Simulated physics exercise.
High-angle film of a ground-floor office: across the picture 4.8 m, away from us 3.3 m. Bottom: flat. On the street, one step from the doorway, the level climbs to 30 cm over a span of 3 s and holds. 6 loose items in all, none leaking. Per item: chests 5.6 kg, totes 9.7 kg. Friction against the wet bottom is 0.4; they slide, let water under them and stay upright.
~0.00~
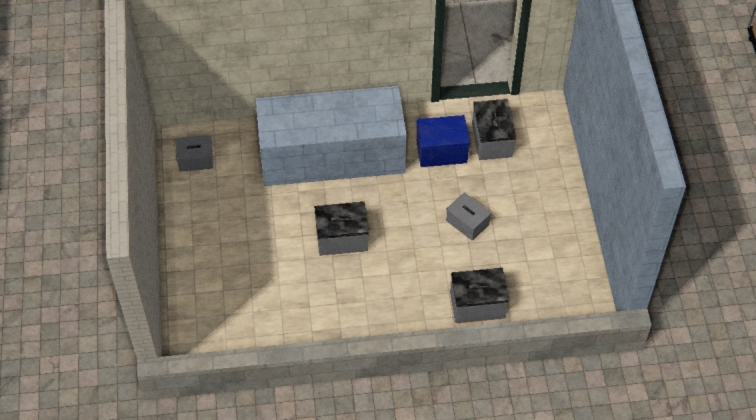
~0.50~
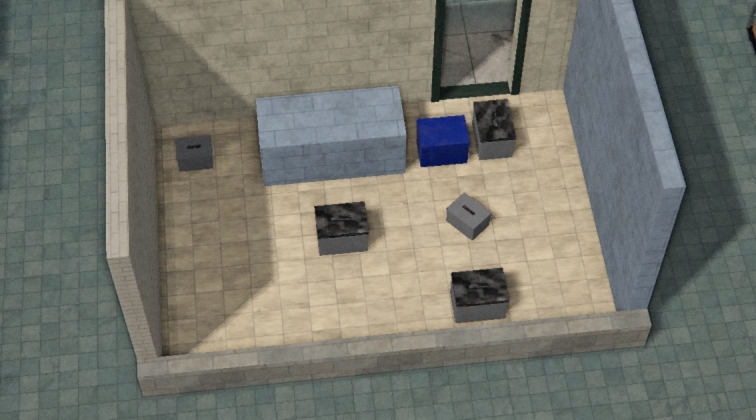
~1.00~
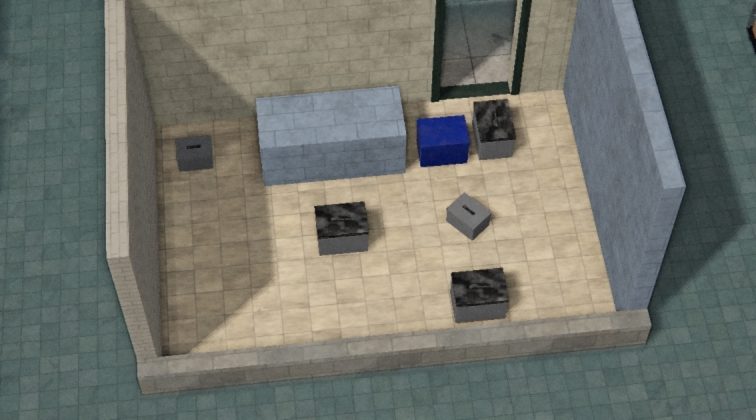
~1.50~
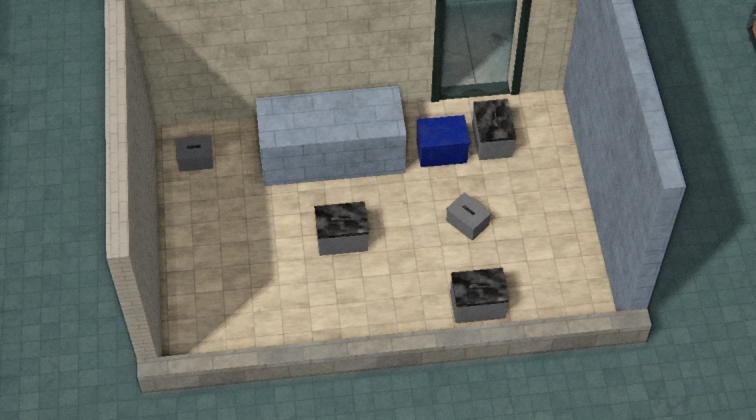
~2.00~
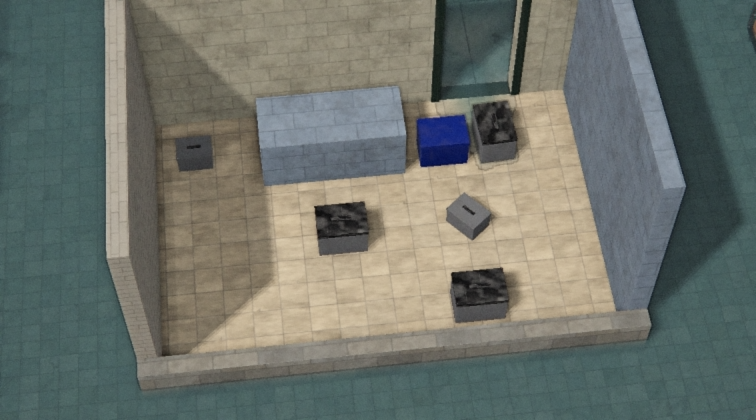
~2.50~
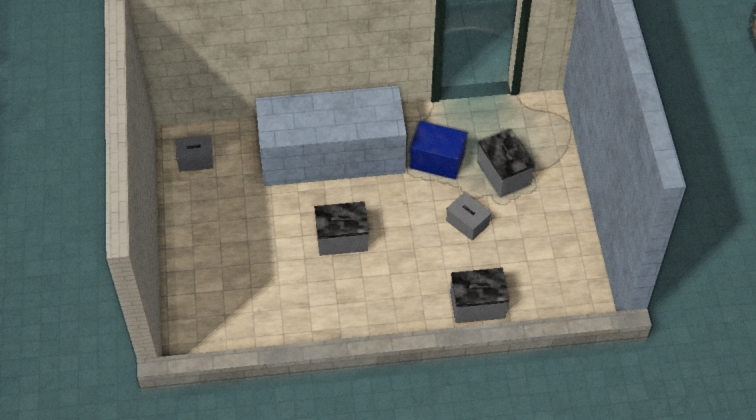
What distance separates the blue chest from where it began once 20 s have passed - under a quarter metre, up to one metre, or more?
The gap is more than one metre.
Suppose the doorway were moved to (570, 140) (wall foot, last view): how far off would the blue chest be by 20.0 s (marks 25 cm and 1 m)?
Under that change the blue chest is pushed well away.
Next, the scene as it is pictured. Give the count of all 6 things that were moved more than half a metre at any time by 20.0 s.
I count 6 of them.
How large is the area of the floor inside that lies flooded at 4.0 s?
Wet area: Approx. 7.5 m2.
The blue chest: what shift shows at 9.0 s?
I'd put it at around 250 cm.
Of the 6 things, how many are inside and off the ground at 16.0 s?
The count is 6.
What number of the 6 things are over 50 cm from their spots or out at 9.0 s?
That would be 5.
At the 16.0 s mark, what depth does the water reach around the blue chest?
Around 18 cm.
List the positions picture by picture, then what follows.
The blue chest at (443, 131), on the bottom; water covers 0.0 m2; 0 of 6 have shifted, in the first frame.
The blue chest at (443, 131), on the bottom; water covers 0.0 m2; 0 of 6 have shifted, in the second frame.
The blue chest at (443, 131) rests on the ground; 0.0 m2 under water; 0 of 6 have shifted, in the third frame.
The blue chest at (443, 131), on the bottom; water covers 0.0 m2; 0 of 6 have shifted, in the fourth frame.
The blue chest at (443, 131), on the bottom; 0.4 m2 under water; 0 of 6 have shifted, in the fifth frame.
The blue chest at (439, 140), on the bottom, 14 cm from its start; 1.7 m2 under water; 2 of 6 have shifted, in the sixth frame.
After 4.0 s the blue chest is near (378, 246), 1.7 m from its start, aground; 1 afloat.
After 9.0 s the blue chest is near (237, 135), 2.3 m from its start, afloat; 6 afloat.
After 16.0 s the blue chest is near (423, 277), 2.0 m from its start, afloat; 6 afloat.
After 20.0 s the blue chest is near (221, 203), 2.6 m from its start, afloat; 6 afloat.
